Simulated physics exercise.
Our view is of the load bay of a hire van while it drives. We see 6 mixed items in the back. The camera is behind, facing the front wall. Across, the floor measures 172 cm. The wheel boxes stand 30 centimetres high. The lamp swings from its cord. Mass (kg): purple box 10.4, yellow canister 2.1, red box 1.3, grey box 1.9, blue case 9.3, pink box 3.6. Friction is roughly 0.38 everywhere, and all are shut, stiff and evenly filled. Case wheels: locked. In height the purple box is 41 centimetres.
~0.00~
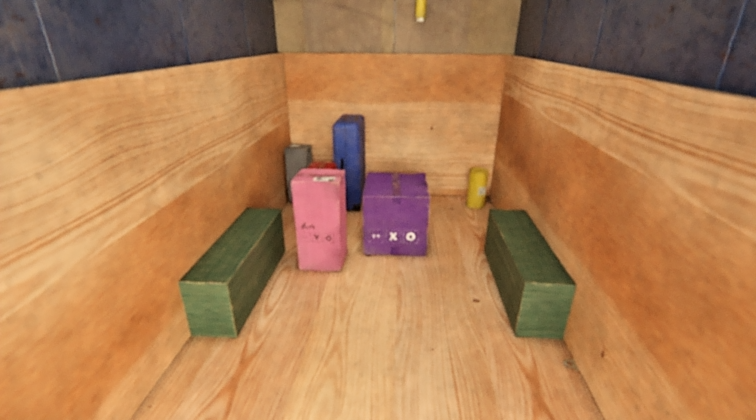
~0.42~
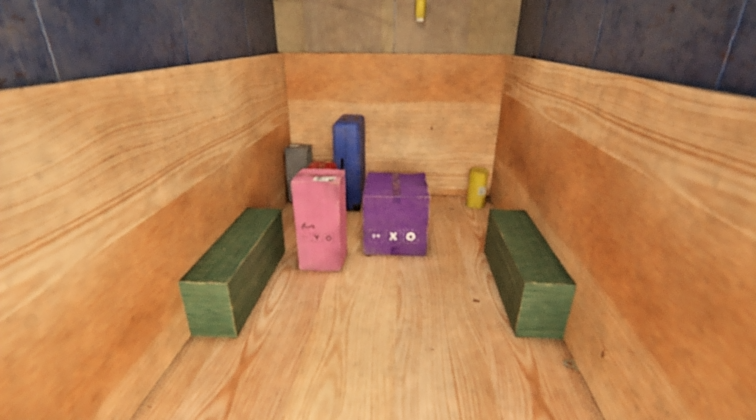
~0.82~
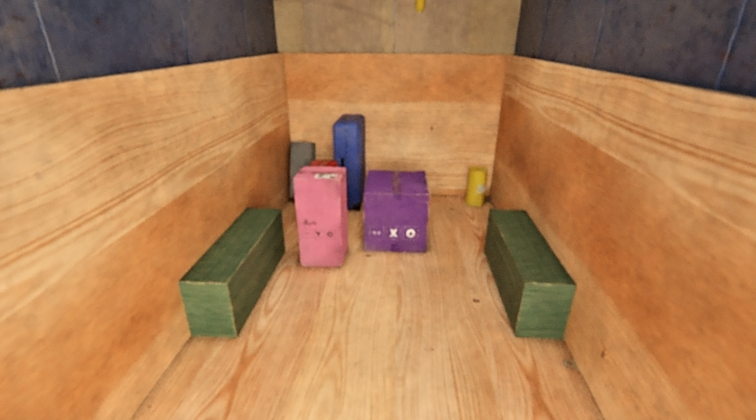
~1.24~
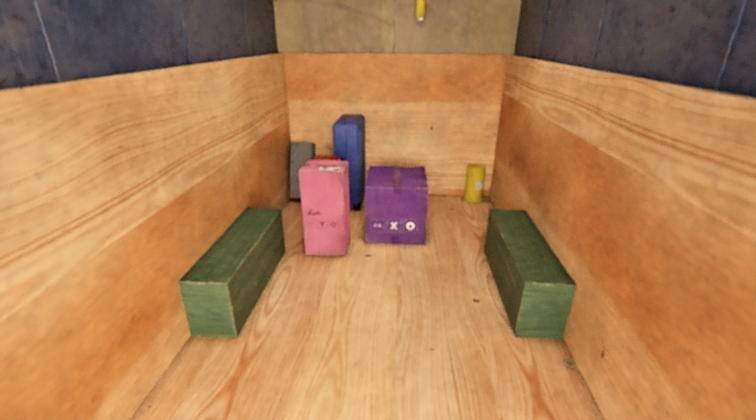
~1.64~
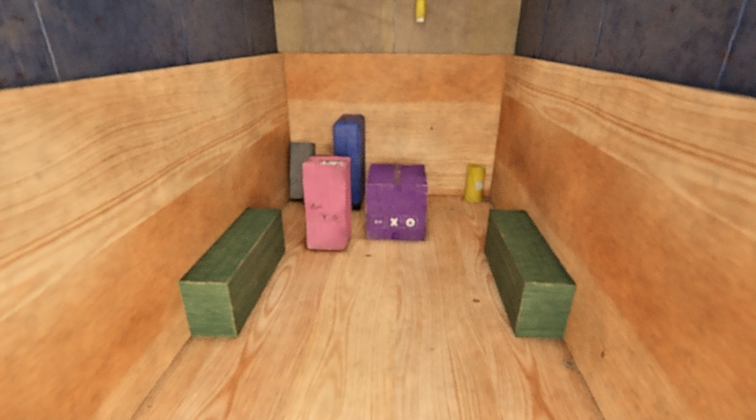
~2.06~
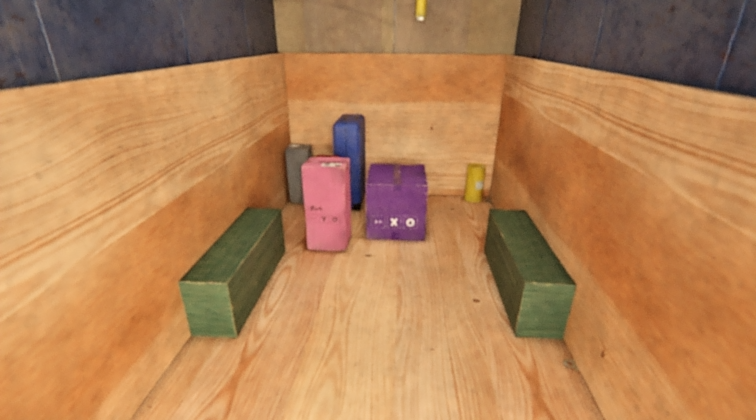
The purple and pink boxes slide a little toward the front wall, then stay still.
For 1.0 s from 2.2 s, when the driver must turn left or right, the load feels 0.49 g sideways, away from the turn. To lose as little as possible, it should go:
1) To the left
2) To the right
Answer: 2.
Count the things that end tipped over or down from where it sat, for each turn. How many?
Going left: 2; going right: 0.
Turning left. At 2.66 s, load feels 0.49 g right; purple box moved 21 cm near (401, 200); yellow canister moved 13 cm near (480, 183); pink box moved 23 cm.
After 3.06 s, load feels 0.27 g right; purple box moved 30 cm near (429, 202); yellow canister moved 14 cm near (484, 183); blue case on its side.
After 3.26 s, smooth; purple box moved 37 cm near (442, 203); yellow canister moved 15 cm near (484, 183); grey box 63° off upright.
In the end (4.0 s), toppled in the back, grey box and blue case; not toppled but over 15 cm from the start, purple box, red box and pink box; the last one under 15 cm from the start. In the last view, purple box near (442, 203), yellow canister near (484, 183).
Turning right instead, nothing is lost, 0 of 6 in all.
